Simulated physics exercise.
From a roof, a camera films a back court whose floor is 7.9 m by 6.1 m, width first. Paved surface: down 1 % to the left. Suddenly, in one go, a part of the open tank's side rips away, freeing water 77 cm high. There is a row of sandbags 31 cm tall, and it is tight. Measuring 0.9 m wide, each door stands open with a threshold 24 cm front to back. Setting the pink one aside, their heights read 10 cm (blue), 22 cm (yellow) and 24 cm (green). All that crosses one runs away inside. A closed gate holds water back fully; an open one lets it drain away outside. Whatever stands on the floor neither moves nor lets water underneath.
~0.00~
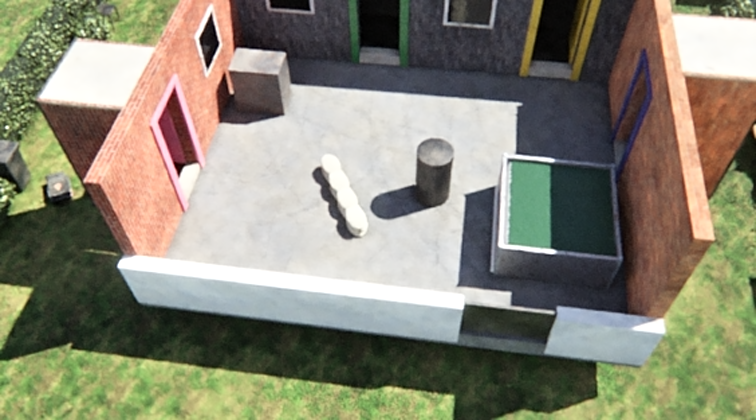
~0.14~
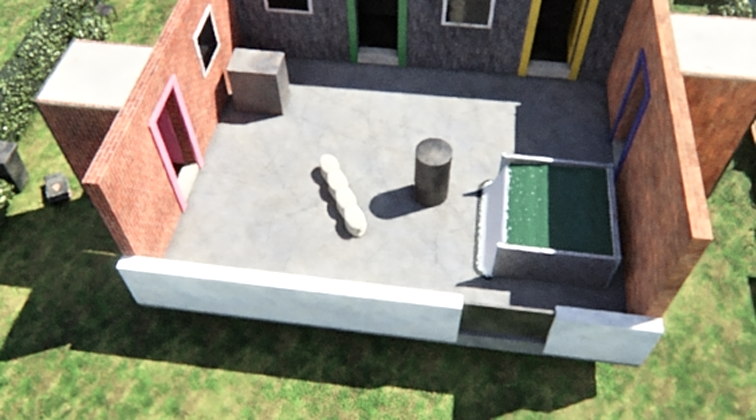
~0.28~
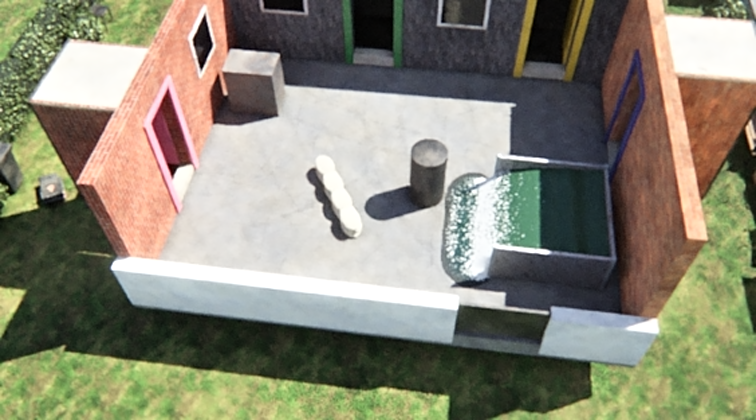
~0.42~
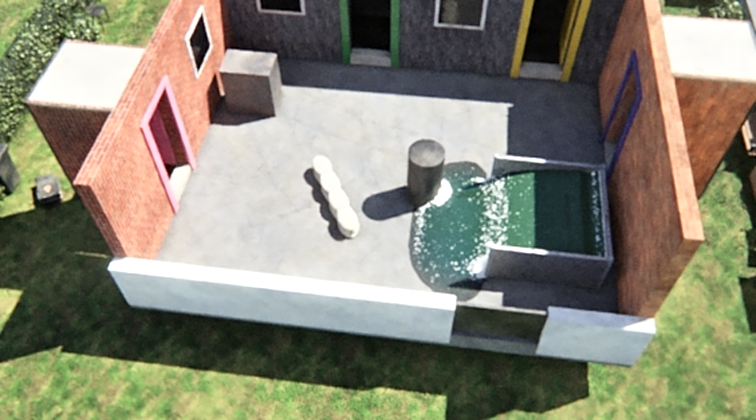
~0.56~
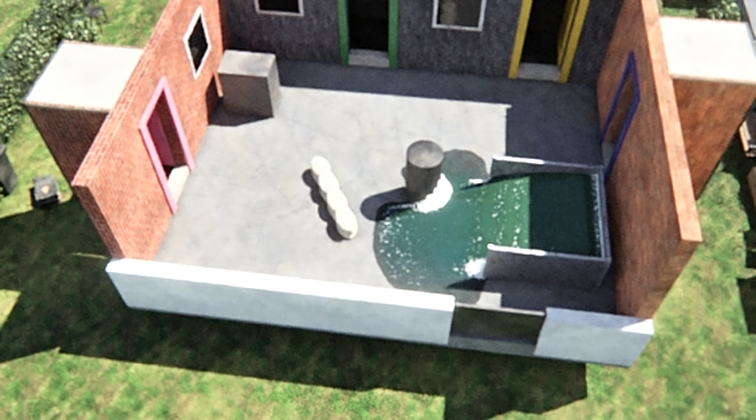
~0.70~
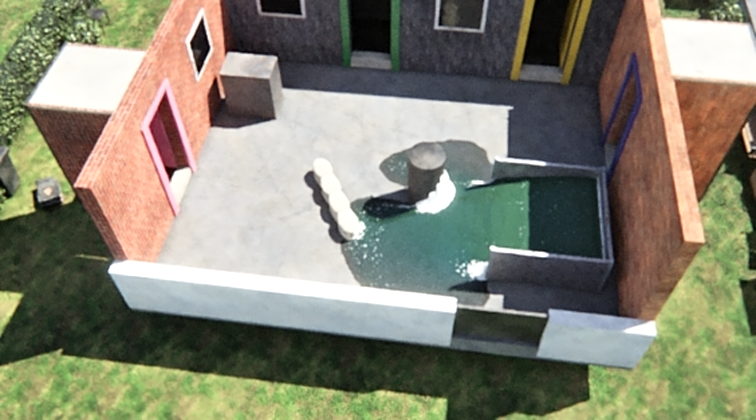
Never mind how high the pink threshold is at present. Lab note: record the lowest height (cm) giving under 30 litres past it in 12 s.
Lowest height: 8.5 cm.
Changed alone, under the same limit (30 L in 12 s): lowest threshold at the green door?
Door green, min height approx. 10.0 cm.
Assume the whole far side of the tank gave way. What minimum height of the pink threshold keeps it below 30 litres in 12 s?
Required height: Approx. 8.5 cm.
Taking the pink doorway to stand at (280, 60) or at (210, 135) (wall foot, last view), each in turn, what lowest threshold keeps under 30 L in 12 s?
12.5 and 13.0 cm.
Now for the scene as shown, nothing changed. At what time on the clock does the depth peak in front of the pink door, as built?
That happens close to 4.0 s on the clock.
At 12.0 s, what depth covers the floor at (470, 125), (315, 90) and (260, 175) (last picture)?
Roughly 5, then 7, then 7 cm.
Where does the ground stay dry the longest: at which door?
Last in order comes the blue door.
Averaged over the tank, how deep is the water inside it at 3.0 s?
About 12 centimetres on average.
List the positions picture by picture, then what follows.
The open tank at (558, 207) is whole and still, 77 cm deep; the pink door at (181, 150) is dry, in the first picture.
The gap is at (499, 218), the front 0.3 m out at (479, 269); the back of the open tank holds 77 cm, in the second picture.
The gap is at (494, 221), the front 0.8 m out at (446, 233); the back of the open tank holds 76 cm, in the third picture.
Water pours out at (491, 222) and has run 1.3 m, to (414, 253); about 13 cm deep outside, 69 cm at the back, in the fourth picture.
The front is at (379, 223), 2.0 m from the gap at (489, 223); 4.9 m2 of floor is wet, 65 cm left at the back, in the fifth picture.
The gap is at (492, 225), the front 2.6 m out at (350, 213); the back of the open tank holds 63 cm; 3.2 m in a straight line remain to the pink door at (172, 155), in the sixth picture.
After 1.4 s water covers 35 % of the floor, deepest (46 cm) near (360, 233); it has not reached the pink door.
After 3.0 s water covers 60 % of the floor, deepest (38 cm) near (166, 264); 11 cm at the pink door, 0 litres in over its 16 cm threshold.
After 12.0 s water covers 95 % of the floor, deepest (10 cm) near (542, 181); 8 cm at the pink door, 0 litres in over its 16 cm threshold.
At the pink door as built, the water arrived by 2.8 s and peaked near 14 cm at 4.0 s.
Run again over the same 12 s with other heights there, 52 litres in over 7 cm, 18 litres over 9.5 cm. The limit of 30 litres is kept from about 8.5 cm up.
